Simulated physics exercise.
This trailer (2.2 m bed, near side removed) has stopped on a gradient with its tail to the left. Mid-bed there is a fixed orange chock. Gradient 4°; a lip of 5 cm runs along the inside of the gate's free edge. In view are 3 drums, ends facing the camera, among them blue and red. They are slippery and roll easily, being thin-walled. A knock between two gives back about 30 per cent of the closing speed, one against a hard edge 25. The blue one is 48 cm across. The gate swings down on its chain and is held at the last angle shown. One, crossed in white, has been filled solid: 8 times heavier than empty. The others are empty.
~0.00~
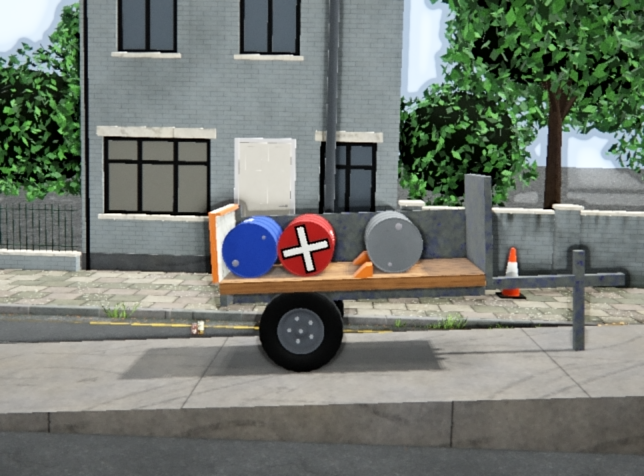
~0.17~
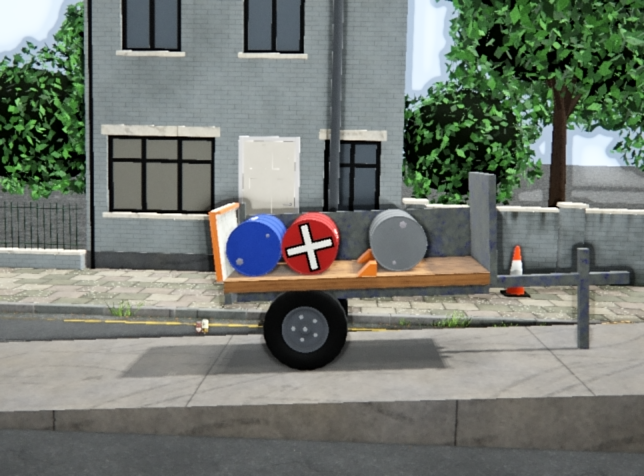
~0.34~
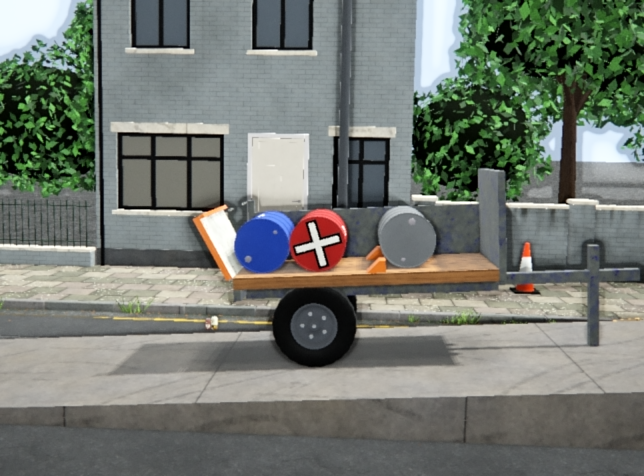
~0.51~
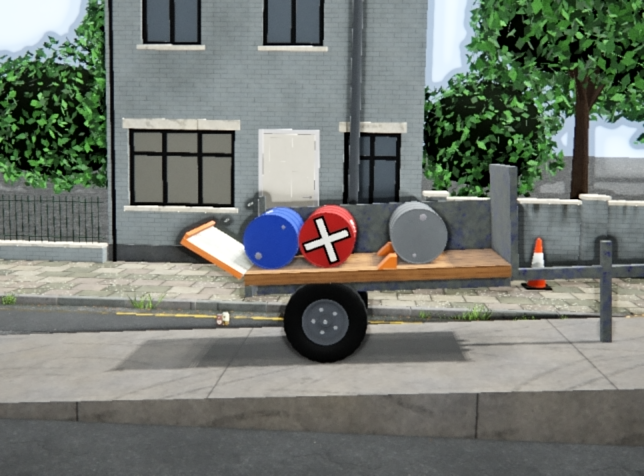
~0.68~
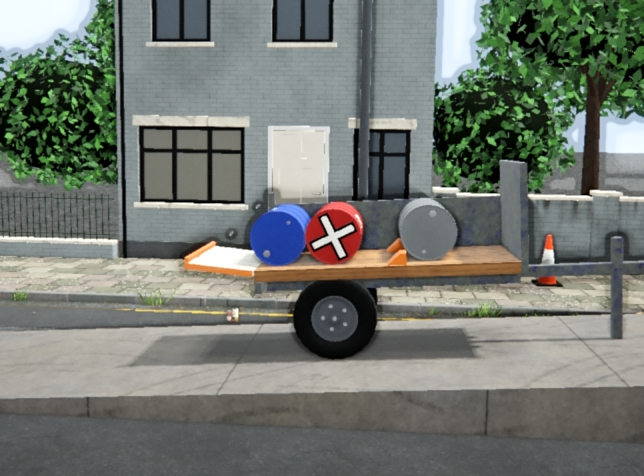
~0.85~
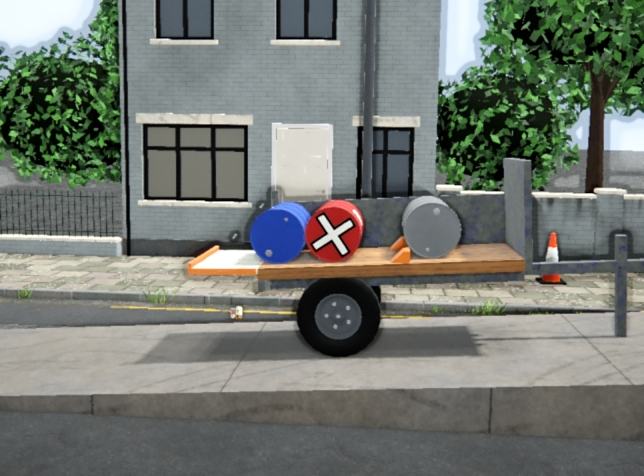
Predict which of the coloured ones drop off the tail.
The blue drum rolls out, the red stays with the vehicle.
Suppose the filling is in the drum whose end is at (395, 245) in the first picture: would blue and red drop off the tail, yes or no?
Then blue no, red no.
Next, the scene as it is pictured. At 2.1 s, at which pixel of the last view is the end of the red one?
Near (278, 237).
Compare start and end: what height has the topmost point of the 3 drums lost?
About 0 cm.
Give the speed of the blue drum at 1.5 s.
Near 0.4 m/s.
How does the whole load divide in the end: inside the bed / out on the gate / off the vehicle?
In that order: 1, 1, 1.
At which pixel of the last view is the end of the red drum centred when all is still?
Around (211, 238).
By 1.5 s, blue is on the gate, 5 cm past the hinge, rolling left; red is on the bed, 45 cm short of the hinge, rolling left; 0 gone off the back.
By 2.1 s, blue is on the gate, 30 cm past the hinge, rolling left; red is on the bed, 15 cm short of the hinge, rolling left; 0 gone off the back.
By 2.9 s, blue is dropping off the gate; red is on the gate, 20 cm past the hinge, rolling left; 1 gone off the back.
Finally (8.1 s), blue is out on the ground; red is on the gate, 40 cm past the hinge; 1 gone off the back.
